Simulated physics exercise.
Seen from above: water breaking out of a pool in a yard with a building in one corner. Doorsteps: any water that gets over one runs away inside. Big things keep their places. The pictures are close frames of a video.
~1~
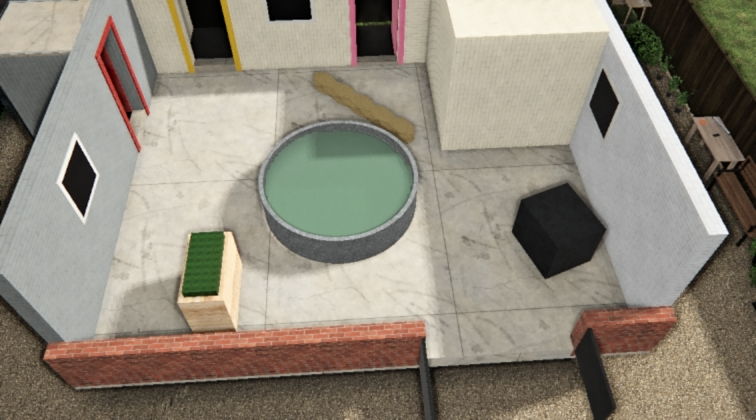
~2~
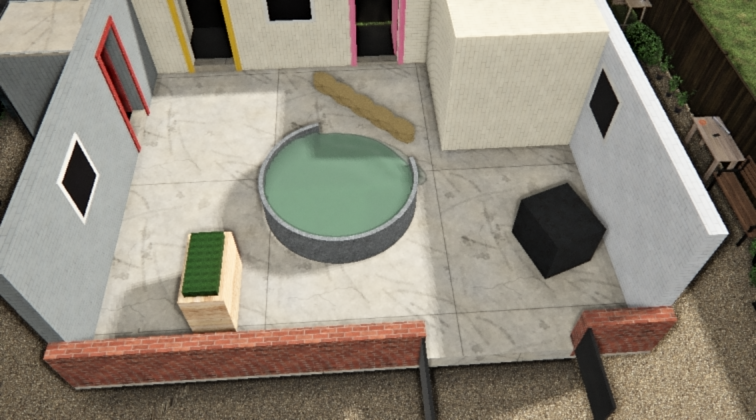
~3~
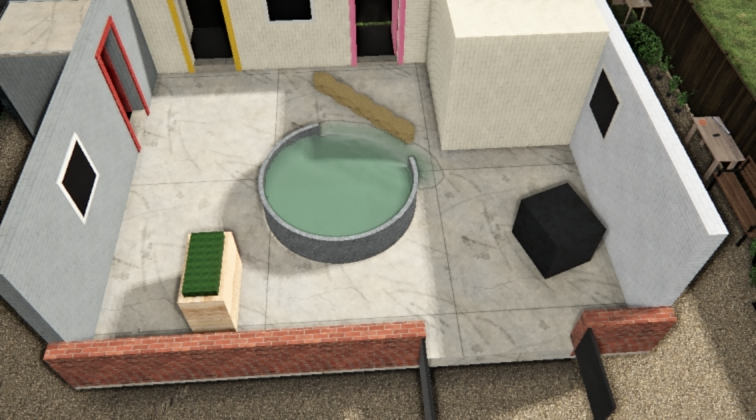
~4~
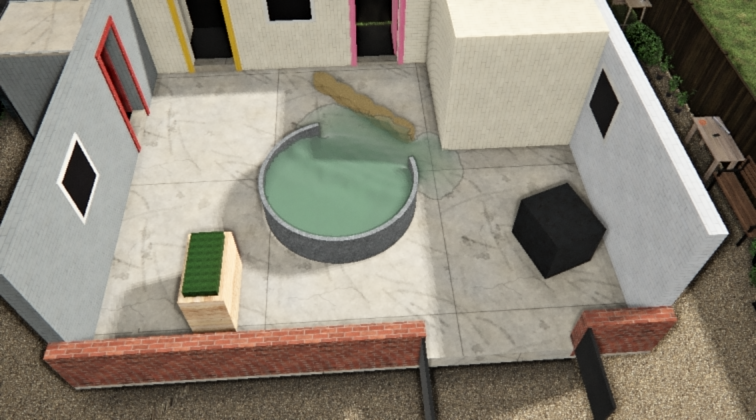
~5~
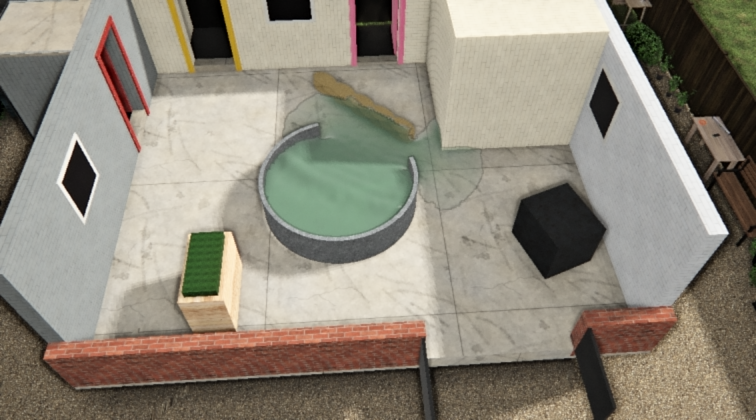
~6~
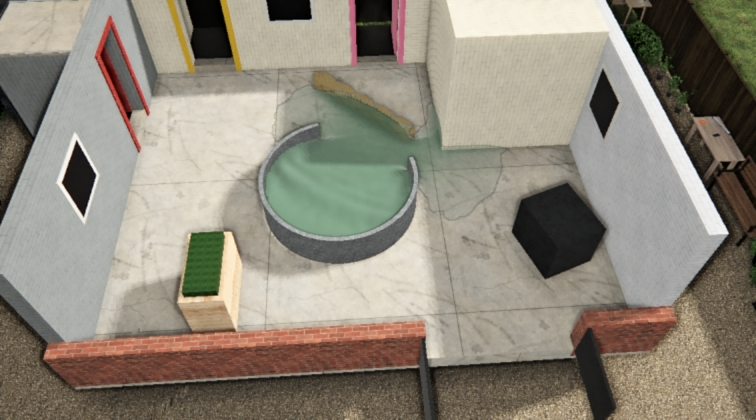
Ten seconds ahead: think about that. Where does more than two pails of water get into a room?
The yellow door lets in two pails or less; the pink door lets in more than two pails; the red door lets in two pails or less.
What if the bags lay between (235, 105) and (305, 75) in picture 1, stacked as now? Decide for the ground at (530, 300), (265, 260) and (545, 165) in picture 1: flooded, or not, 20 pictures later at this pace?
Spot by spot: Untouched, untouched, inundated.
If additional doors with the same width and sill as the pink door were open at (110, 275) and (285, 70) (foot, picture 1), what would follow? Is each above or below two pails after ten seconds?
The first door remains below the limit, while the second runs past the limit.
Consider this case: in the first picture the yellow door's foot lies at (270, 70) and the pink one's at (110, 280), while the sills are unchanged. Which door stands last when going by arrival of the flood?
The one to pick is the one in pink.
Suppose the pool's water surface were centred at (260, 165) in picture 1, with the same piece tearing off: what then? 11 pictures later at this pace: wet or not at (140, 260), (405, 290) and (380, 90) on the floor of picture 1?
In that order: No water, clear, flooded.
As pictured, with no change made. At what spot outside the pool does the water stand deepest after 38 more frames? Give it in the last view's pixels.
Point to roughly (174, 359).
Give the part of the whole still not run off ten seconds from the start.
Roughly 94 percent.
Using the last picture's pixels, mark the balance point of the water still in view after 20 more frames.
Around pixel (348, 158).
A moment on, water covers 20 % of the floor; the yellow door not reached, the pink door not reached, the red door not reached.
Next, water covers 40 % of the floor; the yellow door wet at the sill, nothing in, the pink door under two buckets in, the red door not reached.
Then, water covers 50 % of the floor; the yellow door wet at the sill, nothing in, the pink door over two buckets in, the red door wet at the sill, nothing in.
Later, water covers 80 % of the floor; the yellow door under two buckets in, the pink door over two buckets in, the red door wet at the sill, nothing in.
In the end, water covers 95 % of the floor; the yellow door under two buckets in, the pink door over two buckets in, the red door wet at the sill, nothing in.
